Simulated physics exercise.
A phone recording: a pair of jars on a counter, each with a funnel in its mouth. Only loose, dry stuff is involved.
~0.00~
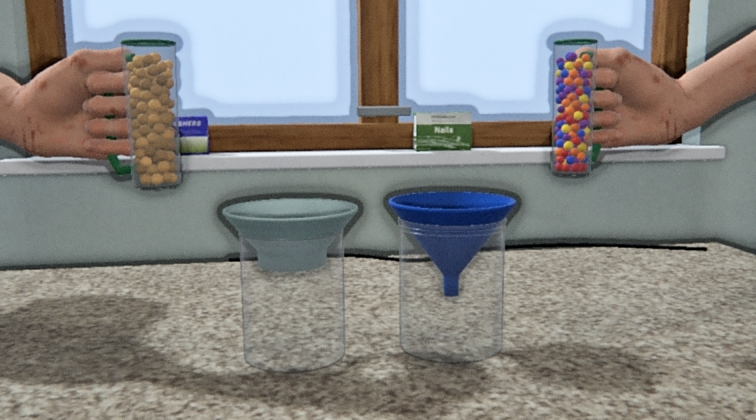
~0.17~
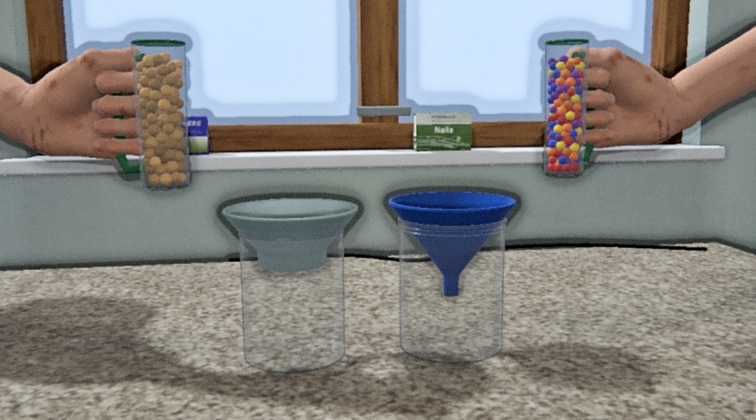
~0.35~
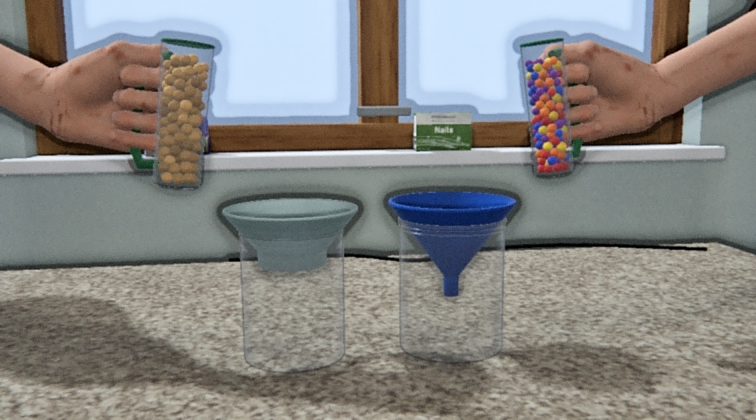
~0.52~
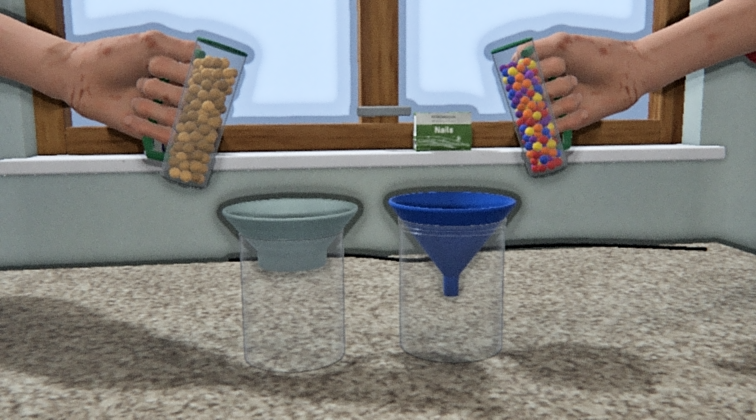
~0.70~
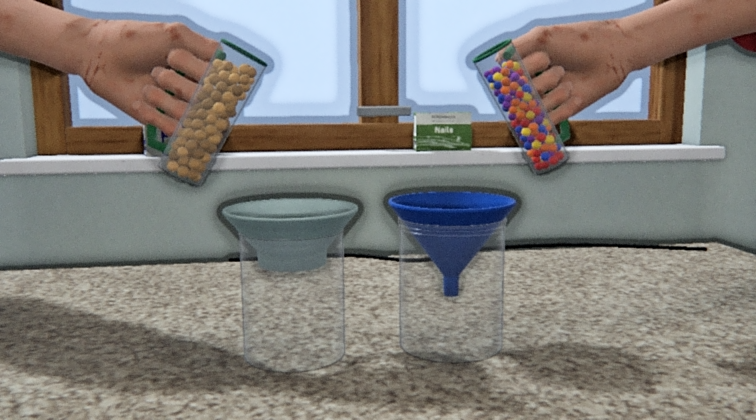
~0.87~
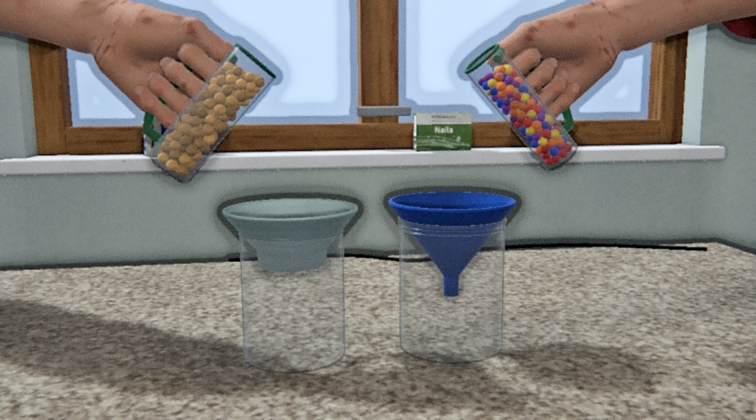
At the start, two hands hold upright clear cups of round beads, tan on the left and multicoloured on the right, above two jars with funnels on a counter. The hands move the cups inward, then tilt them steadily further toward each other, while the jars and funnels stay still.
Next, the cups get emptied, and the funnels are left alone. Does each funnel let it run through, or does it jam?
Left: Watch it pour right through, right: Watch it back up.
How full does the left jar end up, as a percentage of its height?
About 20 in a hundred.
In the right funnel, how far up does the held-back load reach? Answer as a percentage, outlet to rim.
It sits at around 80 per cent.
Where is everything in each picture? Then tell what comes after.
The first picture shows left funnel at (291, 219), outlet at (293, 264), about 6 pieces wide; left cup at (153, 115), holding round wooden beads; right funnel at (452, 210), outlet at (451, 295), about one piece wide; right cup at (573, 108), holding round plastic beads.
The second picture shows left cup at (162, 115), upright; right cup at (565, 108), upright.
The third picture shows left cup at (182, 115), tipped 8°; right cup at (548, 109), tipped 8°.
The fourth picture shows left cup at (202, 115), tipped 19°; right cup at (530, 109), tipped 19°.
The fifth picture shows left cup at (211, 114), tipped 30°; right cup at (522, 109), tipped 30°.
The sixth picture shows left funnel at (291, 219), outlet at (293, 264); left cup at (211, 114), tipped 41°; right funnel at (452, 210), outlet at (451, 295); right cup at (522, 109), tipped 41°.
After 1.28 s, left, all still in the cup; right, all still in the cup.
After 1.72 s, left, nearly all still in the cup, a small part in or over the funnel; right, nearly all still in the cup, a stray few in or over the funnel.
After 2.23 s, left, about a quarter still in the cup, about a third in or over the funnel, about half down in the jar; right, about a quarter still in the cup, most in or over the funnel, a stray few down in the jar.
At rest (3.2 s), left, all down in the jar; right, nearly all stuck in the funnel, a stray few down in the jar.
